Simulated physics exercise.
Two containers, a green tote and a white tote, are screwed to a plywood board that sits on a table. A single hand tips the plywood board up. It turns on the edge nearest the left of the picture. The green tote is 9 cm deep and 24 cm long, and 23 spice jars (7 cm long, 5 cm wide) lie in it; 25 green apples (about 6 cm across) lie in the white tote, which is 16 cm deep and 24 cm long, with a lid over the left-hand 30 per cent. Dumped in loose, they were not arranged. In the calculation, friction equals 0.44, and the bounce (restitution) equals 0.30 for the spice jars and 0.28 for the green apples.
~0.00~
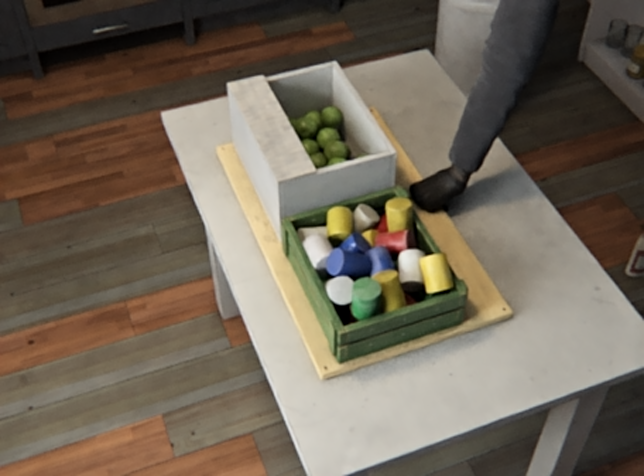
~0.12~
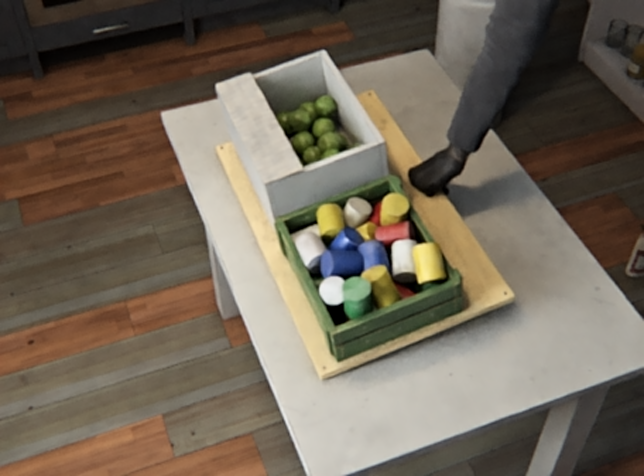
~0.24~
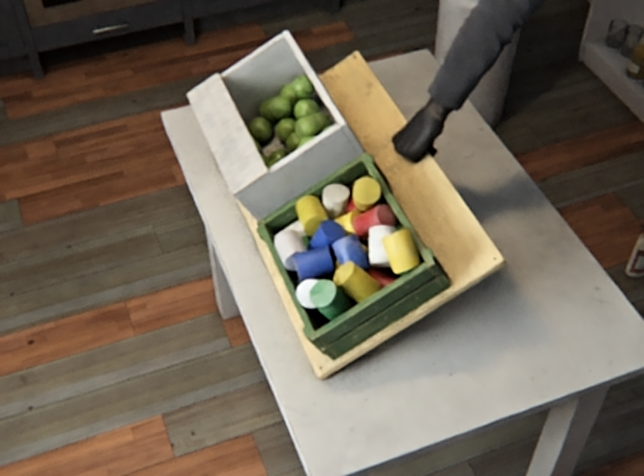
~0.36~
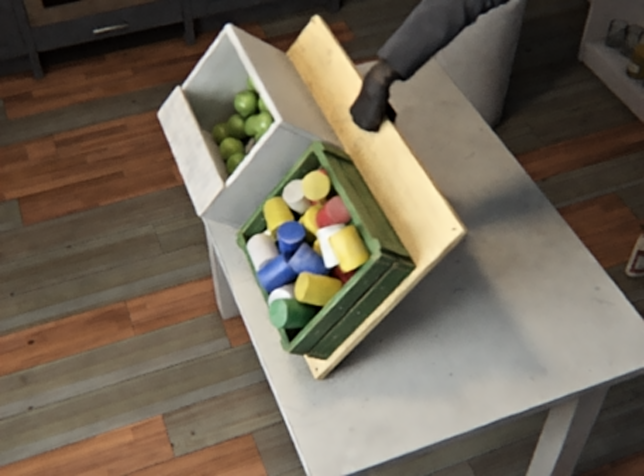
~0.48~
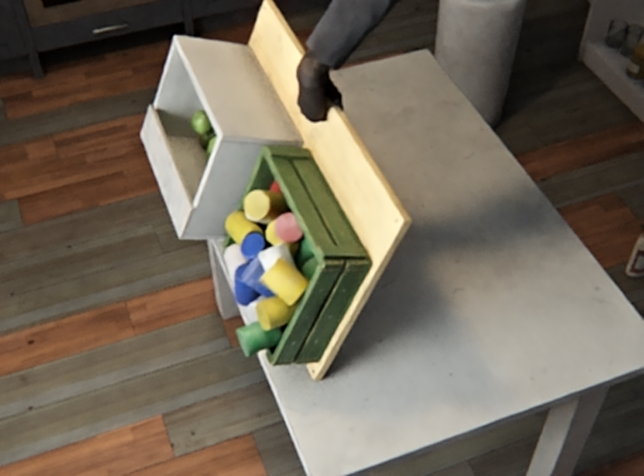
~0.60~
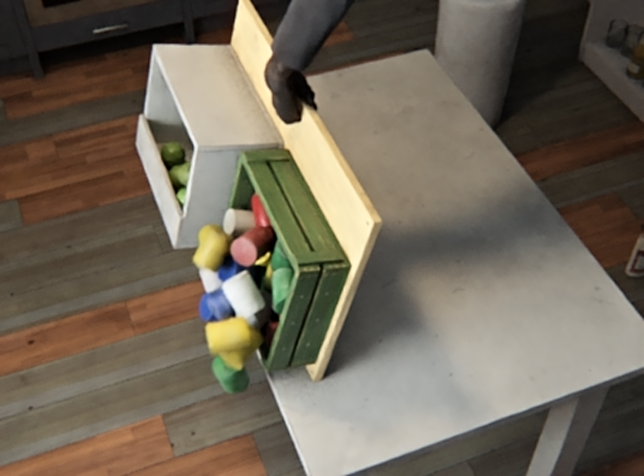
At the start, a green crate of colorful cylinders and a white box of round green fruit sit on a wooden board on a table. A dark-gloved hand raises the board's right side, tilting it steeply leftward, and cylinders tumble from the crate while green fruit remains inside the partly covered box.
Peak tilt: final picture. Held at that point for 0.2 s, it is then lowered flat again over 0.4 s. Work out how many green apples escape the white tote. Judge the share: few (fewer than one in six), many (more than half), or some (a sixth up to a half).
Few.
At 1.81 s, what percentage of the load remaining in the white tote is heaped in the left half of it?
Close to 40 percent, I reckon.
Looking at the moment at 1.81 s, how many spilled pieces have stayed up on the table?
Roughly 0 of them.
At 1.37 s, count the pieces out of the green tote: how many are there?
Out so far from the green tote: Around 16.
After 0.79 s, tilt 75°; 13 of 23 out of the green tote and 0 of 25 out of the white tote.
After 1.03 s, tilt 29°; 15 of 23 out of the green tote and 0 of 25 out of the white tote.
After 1.37 s, tilt 0°; 15 of 23 out of the green tote and 0 of 25 out of the white tote.
Final count (at 1.81 s), 15 of 23 out of the green tote and 0 of 25 out of the white tote. Asked share, 0 of 25, 0 per cent.
